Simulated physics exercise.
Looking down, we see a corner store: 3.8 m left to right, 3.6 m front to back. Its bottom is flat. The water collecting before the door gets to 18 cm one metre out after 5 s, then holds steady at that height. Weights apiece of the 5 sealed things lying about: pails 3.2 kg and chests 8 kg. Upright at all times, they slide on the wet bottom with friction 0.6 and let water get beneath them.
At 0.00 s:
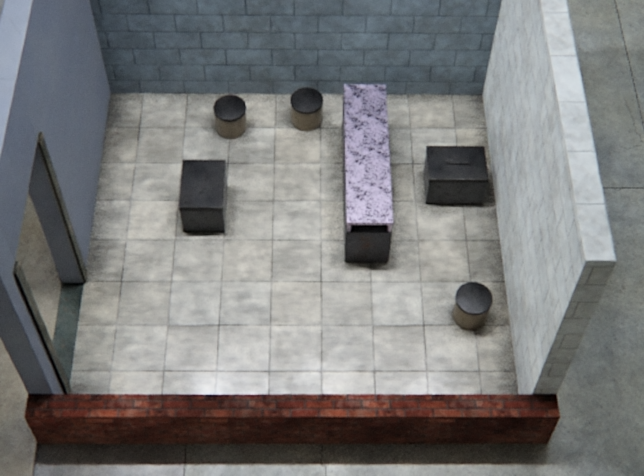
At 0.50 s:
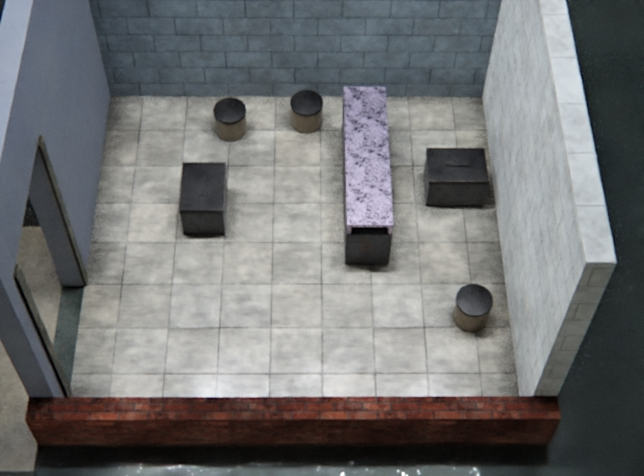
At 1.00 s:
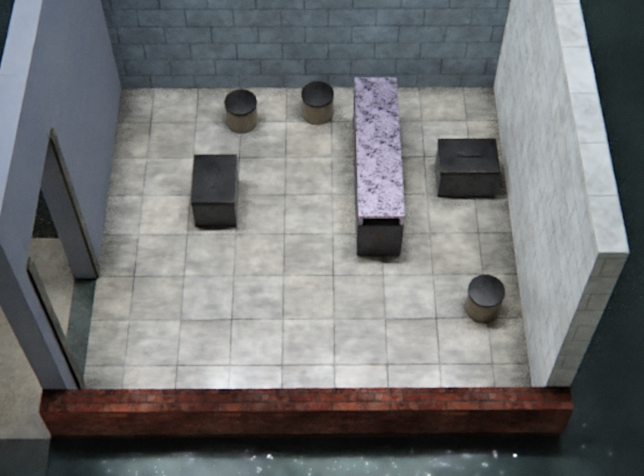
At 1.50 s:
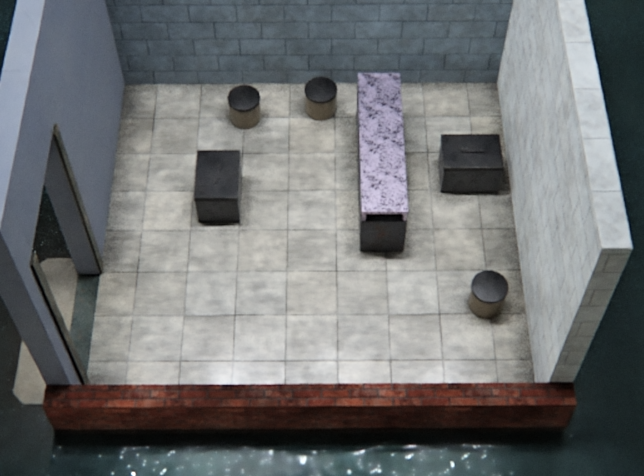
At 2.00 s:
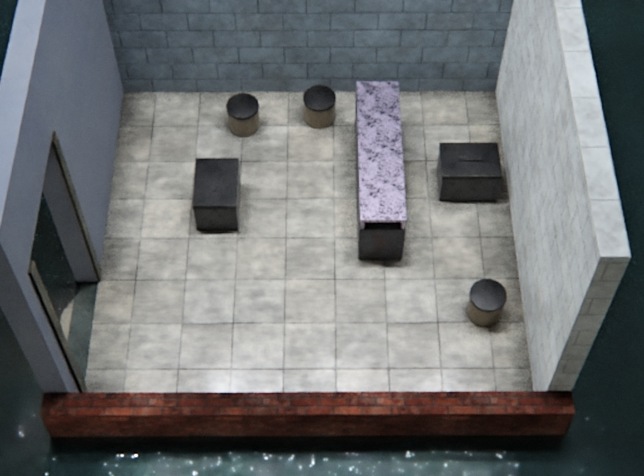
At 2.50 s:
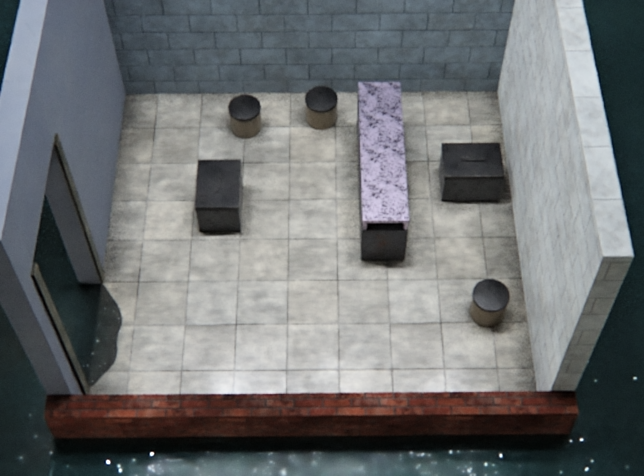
To begin with, we look down into a tiled corner store with dark round pails, box-like chests and a purple-topped counter, the ground outside dry. Dark water then spreads around the outer walls as the view shifts slightly, and finally a small patch enters through the left doorway, the objects staying put.
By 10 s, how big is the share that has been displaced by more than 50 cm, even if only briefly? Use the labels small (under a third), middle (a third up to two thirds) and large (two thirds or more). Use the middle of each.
Middle.
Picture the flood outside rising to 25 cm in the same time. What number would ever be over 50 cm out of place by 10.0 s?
Result: 5.
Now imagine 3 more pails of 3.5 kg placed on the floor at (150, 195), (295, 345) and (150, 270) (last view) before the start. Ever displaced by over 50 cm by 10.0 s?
Result by item, in order: Inside the cutoff, beyond the cutoff, inside the cutoff.
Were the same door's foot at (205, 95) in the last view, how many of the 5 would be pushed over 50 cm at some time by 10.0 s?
Count: 3.
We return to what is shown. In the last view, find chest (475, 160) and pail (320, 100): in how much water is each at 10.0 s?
Depth approx. 9 cm / 5 cm.
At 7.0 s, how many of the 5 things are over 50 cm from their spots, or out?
By then the count is 0.
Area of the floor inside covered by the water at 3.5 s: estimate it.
Some 1.5 m2 of it.
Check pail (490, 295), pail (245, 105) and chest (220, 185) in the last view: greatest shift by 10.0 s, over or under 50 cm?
Beyond, within, within.
After 3.5 s 0 of 5 are over 50 cm from their spots; 0 afloat.
After 4.5 s 0 of 5 are over 50 cm from their spots; 0 afloat.
After 7.0 s 0 of 5 are over 50 cm from their spots; 1 afloat.
After 10.0 s 3 of 5 are over 50 cm from their spots, and 3 have been at some point; 3 afloat.
